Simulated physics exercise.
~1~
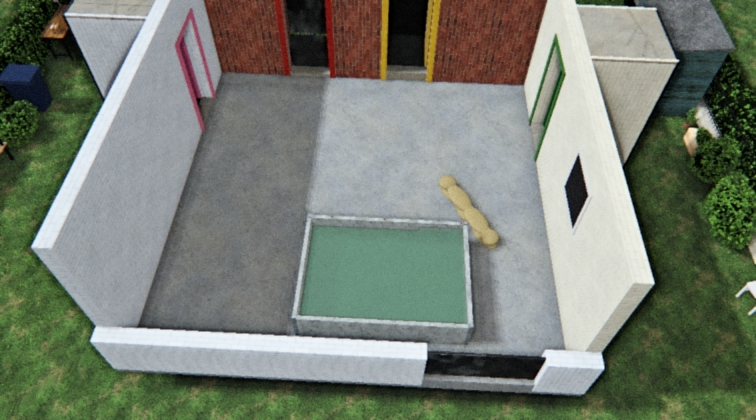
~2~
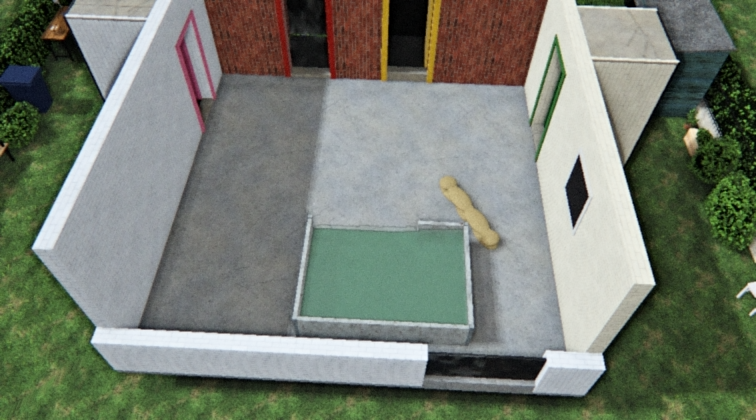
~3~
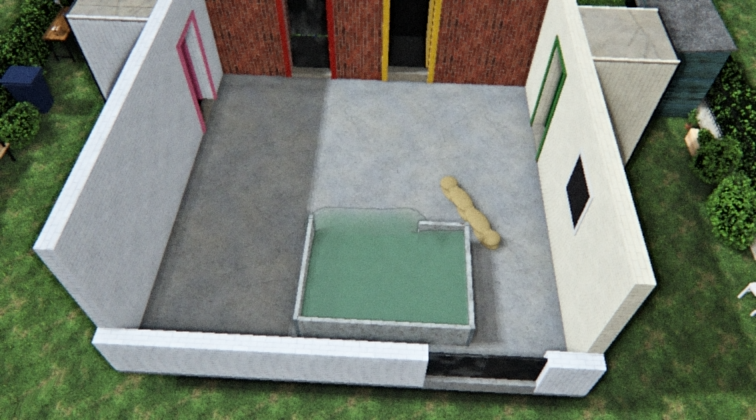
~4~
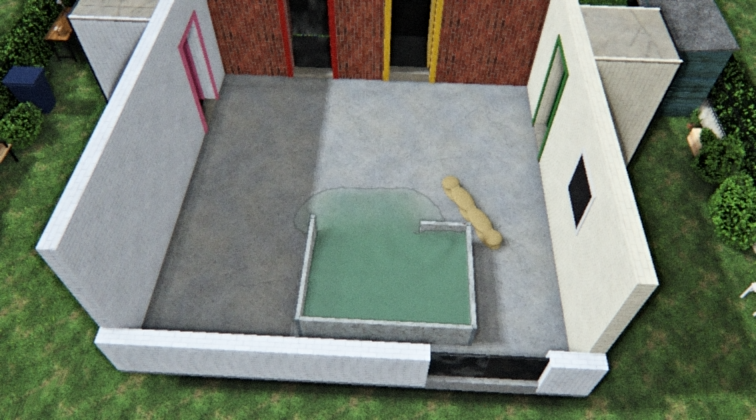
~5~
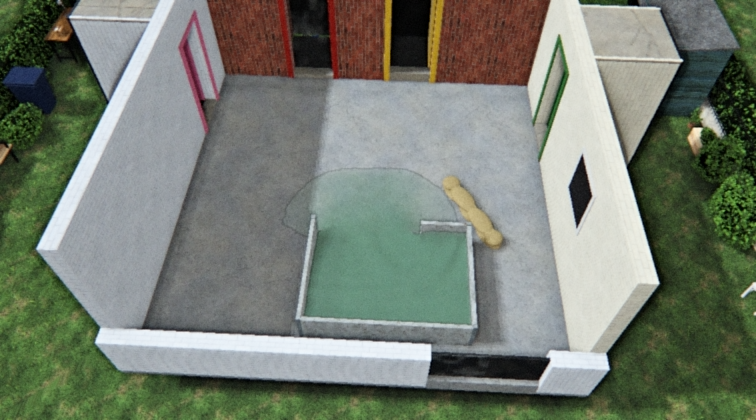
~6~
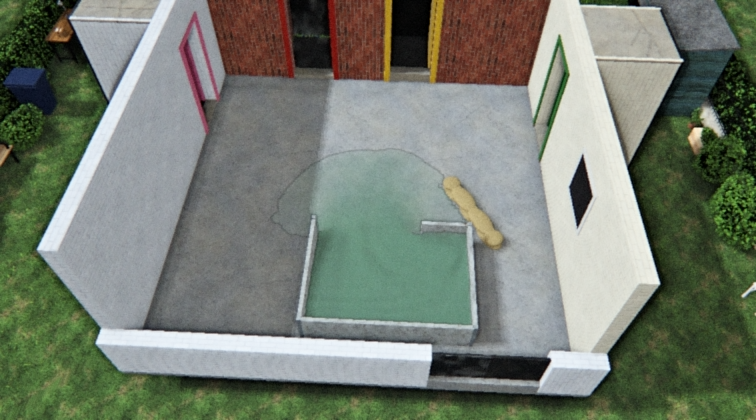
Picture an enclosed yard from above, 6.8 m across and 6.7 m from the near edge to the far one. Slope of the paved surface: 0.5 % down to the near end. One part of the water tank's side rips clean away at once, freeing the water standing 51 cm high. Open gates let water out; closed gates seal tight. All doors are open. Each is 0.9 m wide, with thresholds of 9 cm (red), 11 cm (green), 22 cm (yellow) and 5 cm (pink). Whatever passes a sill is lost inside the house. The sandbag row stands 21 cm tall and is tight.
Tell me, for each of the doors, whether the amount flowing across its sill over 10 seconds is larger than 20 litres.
At the end, the red door lets the inflow top the limit; the green door holds the inflow within the limit; the yellow door holds the inflow within the limit; the pink door lets the inflow top the limit.
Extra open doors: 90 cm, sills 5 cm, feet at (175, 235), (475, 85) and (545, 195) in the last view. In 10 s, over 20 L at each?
In that order: Below, over, under.
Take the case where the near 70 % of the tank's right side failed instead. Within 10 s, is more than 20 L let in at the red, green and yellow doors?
In that case, red door: Less than that, green door: Less than that, yellow door: Less than that.
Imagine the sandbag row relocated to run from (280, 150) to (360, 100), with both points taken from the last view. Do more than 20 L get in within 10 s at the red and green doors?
Note - red: Limit held; green: Limit held.
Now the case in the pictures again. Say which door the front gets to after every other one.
That's the green door.
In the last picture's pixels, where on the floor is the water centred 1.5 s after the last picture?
Around (372, 213) in the last picture.
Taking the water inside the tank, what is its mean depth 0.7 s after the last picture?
Around 33 cm on average.
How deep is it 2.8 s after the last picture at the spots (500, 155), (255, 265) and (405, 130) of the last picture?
Around 1 cm, 0 cm and 4 cm.
Then, 0.7 s after the last picture water covers 30 % of the floor and is deepest (28 cm) near (345, 236); red door not reached, green door not reached, yellow door not reached, pink door not reached.
Then, 1.5 s after the last picture water covers 45 % of the floor and is deepest (24 cm) near (355, 237); red door 18 cm at the sill, 1 L in, green door not reached, yellow door 20 cm at the sill, 0 L in, pink door not reached.
Then, 2.8 s after the last picture water covers 55 % of the floor and is deepest (28 cm) near (220, 95); red door 17 cm at the sill, 44 L in, green door not reached, yellow door 17 cm at the sill, 0 L in, pink door 9 cm at the sill, 9 L in.
Then, 5.3 s after the last picture water covers 70 % of the floor and is deepest (12 cm) near (208, 130); red door 11 cm at the sill, 67 L in, green door 9 cm at the sill, 0 L in, yellow door 8 cm at the sill, 0 L in, pink door 11 cm at the sill, 68 L in.
Then, 9.3 s after the last picture water covers 95 % of the floor and is deepest (10 cm) near (251, 356); red door 5 cm at the sill, 69 L in, green door 5 cm at the sill, 0 L in, yellow door 5 cm at the sill, 0 L in, pink door 6 cm at the sill, 97 L in.
